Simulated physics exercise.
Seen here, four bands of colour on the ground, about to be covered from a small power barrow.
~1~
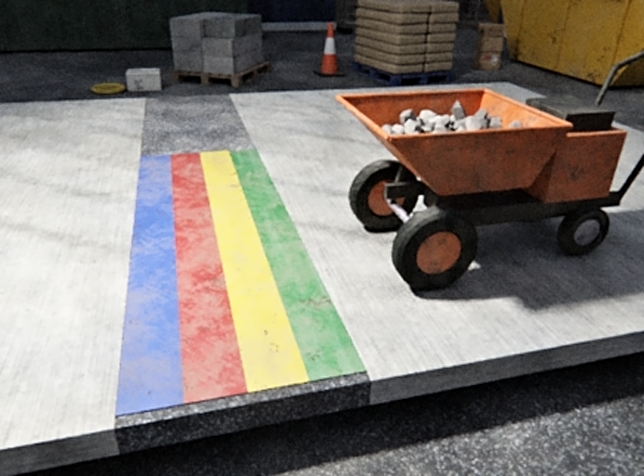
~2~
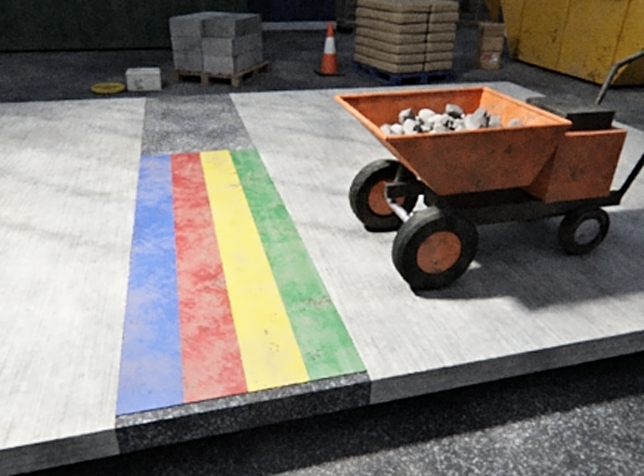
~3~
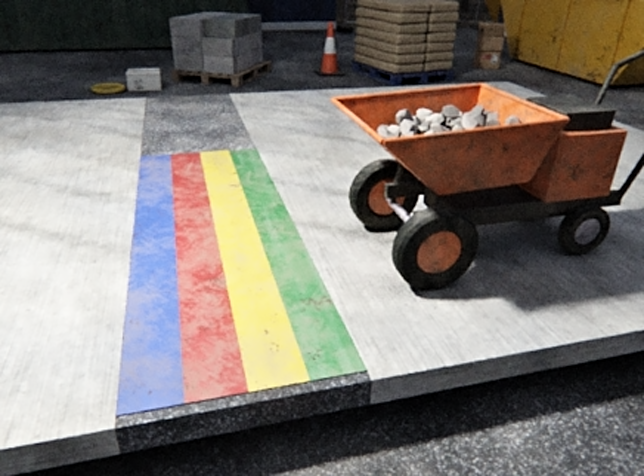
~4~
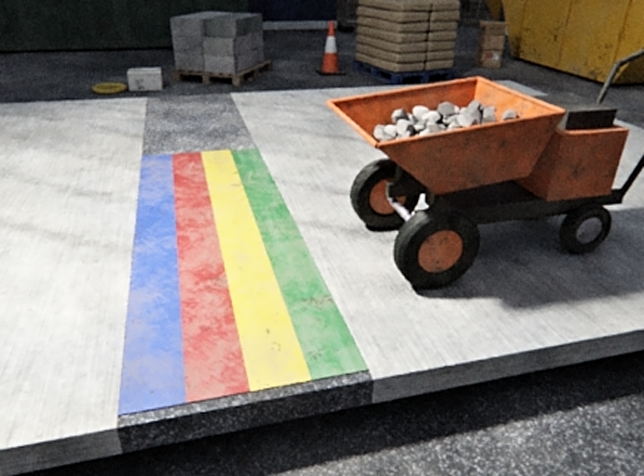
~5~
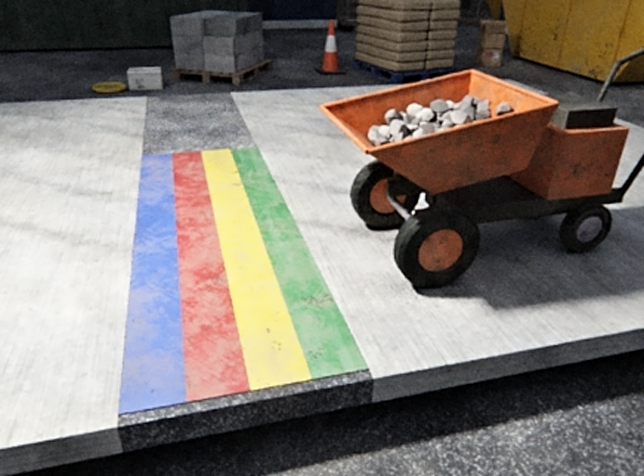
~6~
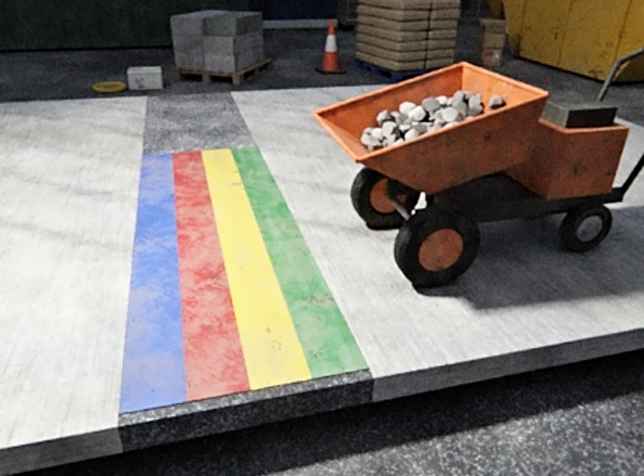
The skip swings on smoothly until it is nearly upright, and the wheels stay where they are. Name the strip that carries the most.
The yellow one gets the largest share.
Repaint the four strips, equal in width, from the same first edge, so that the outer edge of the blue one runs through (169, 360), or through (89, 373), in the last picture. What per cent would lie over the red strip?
Roughly 20 per cent, and 10 per cent.
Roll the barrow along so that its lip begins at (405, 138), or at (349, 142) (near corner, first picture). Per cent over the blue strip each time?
Roughly 0 per cent, and 10 per cent.
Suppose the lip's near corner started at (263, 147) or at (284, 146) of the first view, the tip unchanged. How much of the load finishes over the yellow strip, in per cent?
The first gives 0 %, the second 0 %.
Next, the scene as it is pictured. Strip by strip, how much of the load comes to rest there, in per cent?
Green strip near 10; yellow strip near 40; red strip near 15; blue strip near 0.
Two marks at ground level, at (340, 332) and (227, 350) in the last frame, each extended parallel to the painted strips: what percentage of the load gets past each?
About 70 and 10 per cent.
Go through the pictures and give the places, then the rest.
In the first picture, lip of the skip at (389, 139), level; top of the load at (464, 129), broken stones; green strip at (320, 332); yellow strip at (267, 340); red strip at (210, 349); blue strip at (151, 359).
In the second picture, lip of the skip at (388, 139), level; top of the load at (463, 127).
In the third picture, lip of the skip at (383, 142), tipped barely; top of the load at (460, 126).
In the fourth picture, lip of the skip at (377, 146), tipped a little; top of the load at (475, 120).
In the fifth picture, lip of the skip at (368, 152), tipped a little; top of the load at (469, 115).
In the sixth picture, lip of the skip at (358, 161), tipped clearly; top of the load at (461, 111); green strip at (323, 330); yellow strip at (269, 338); red strip at (213, 347); blue strip at (154, 357).
Soon after the last picture, skip tipped steeply; all in the skip.
A little later, skip tipped steeply; about two thirds in the skip; a small part over the green strip; about a quarter over the yellow strip; a stray few over the red strip.
Later still, skip tipped right over; about a third in the skip; a small part over the green strip; about a third over the yellow strip; a small part over the red strip; a stray few over the blue strip; a stray few off the paint.
At rest, skip tipped right over; about a third in the skip; a small part over the green strip; about a third over the yellow strip; about a quarter over the red strip; a stray few over the blue strip; a stray few off the paint.
